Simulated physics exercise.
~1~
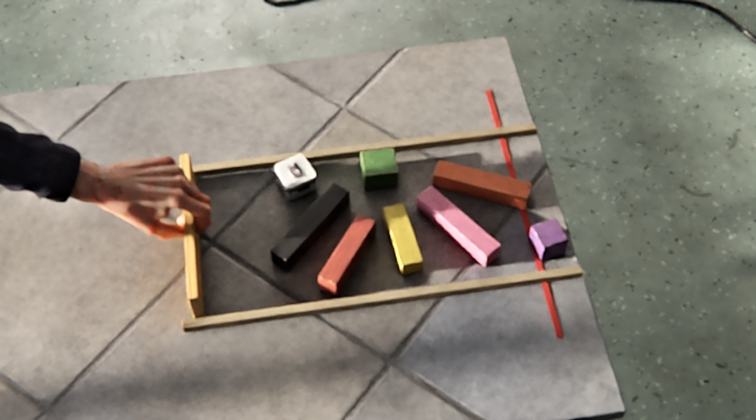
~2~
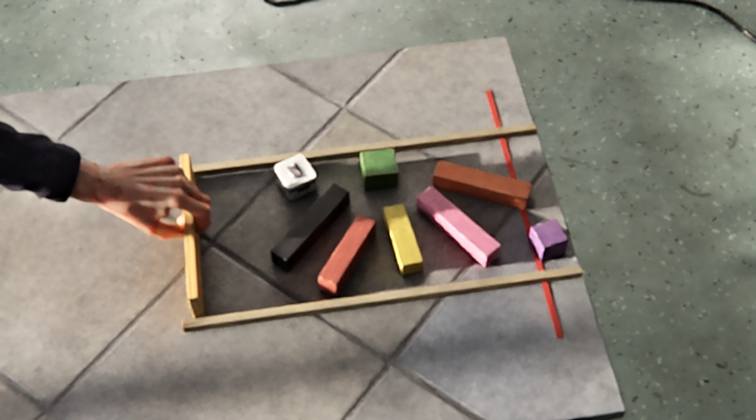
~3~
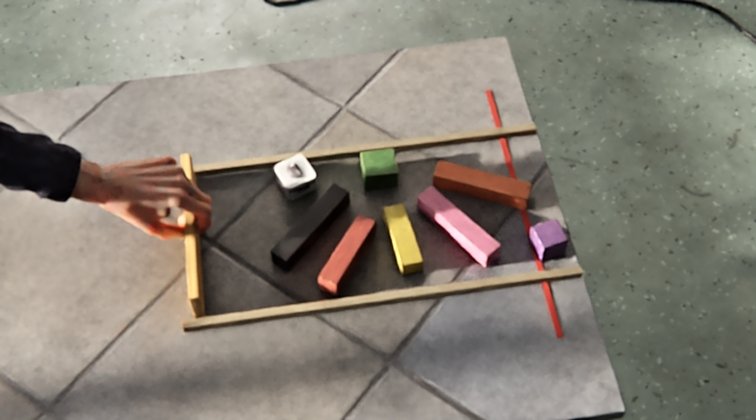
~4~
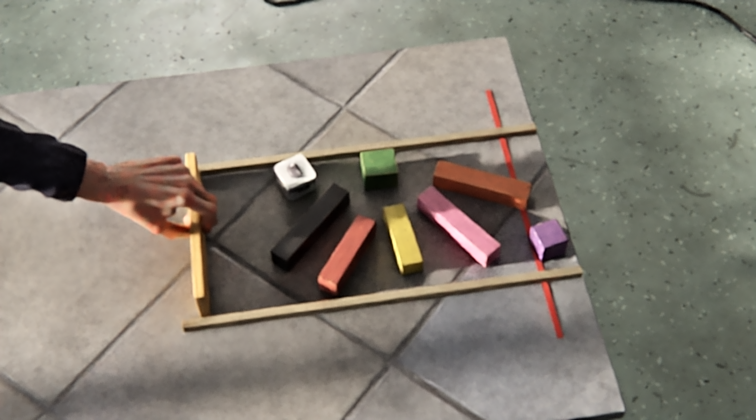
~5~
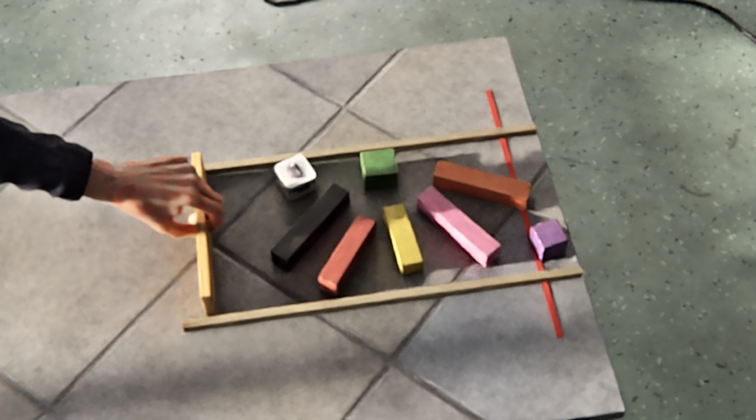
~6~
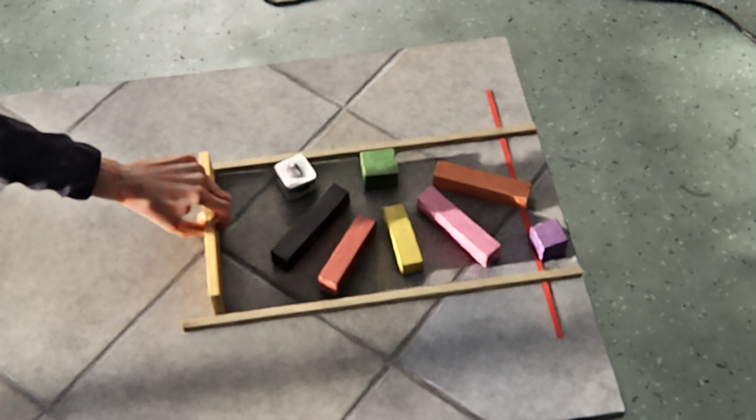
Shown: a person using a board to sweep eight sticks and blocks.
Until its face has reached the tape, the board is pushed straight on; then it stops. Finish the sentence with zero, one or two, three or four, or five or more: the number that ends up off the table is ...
The number that ends up off the table is five or more.
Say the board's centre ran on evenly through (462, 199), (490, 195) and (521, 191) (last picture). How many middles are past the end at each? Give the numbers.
Past-the-end tally - position 1: 2, position 2: 3, position 3: 5.
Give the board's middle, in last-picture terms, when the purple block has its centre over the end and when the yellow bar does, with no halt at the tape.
The middle is at (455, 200) when it's the purple block, and at (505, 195) when it's the yellow bar.
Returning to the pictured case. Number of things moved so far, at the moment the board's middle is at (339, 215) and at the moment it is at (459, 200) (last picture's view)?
At the first spot 5, then 8.
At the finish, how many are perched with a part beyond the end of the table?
I count 2 overhanging.
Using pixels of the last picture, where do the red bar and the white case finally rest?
Near (567, 229) and (524, 153).
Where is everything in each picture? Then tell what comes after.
In the first picture, purple block (548, 240); orange bar (482, 185); pink bar (458, 226); board (192, 234); tape (521, 203).
In the second picture, orange bar (482, 185); yellow bar (403, 239).
In the third picture, pink bar (458, 226); board (193, 234).
In the fourth picture, purple block (548, 240); white case (296, 178).
In the fifth picture, orange bar (482, 185); red bar (348, 255).
In the sixth picture, purple block (548, 240); orange bar (482, 185); pink bar (458, 226); board (212, 232); tape (521, 203).
Early on, none off yet; purple block at rest near (548, 240); orange bar at rest near (482, 185); pink bar at rest near (459, 225).
Finally, the number that fall off is five or more; lost, green block, yellow bar, pink bar, orange bar and purple block.
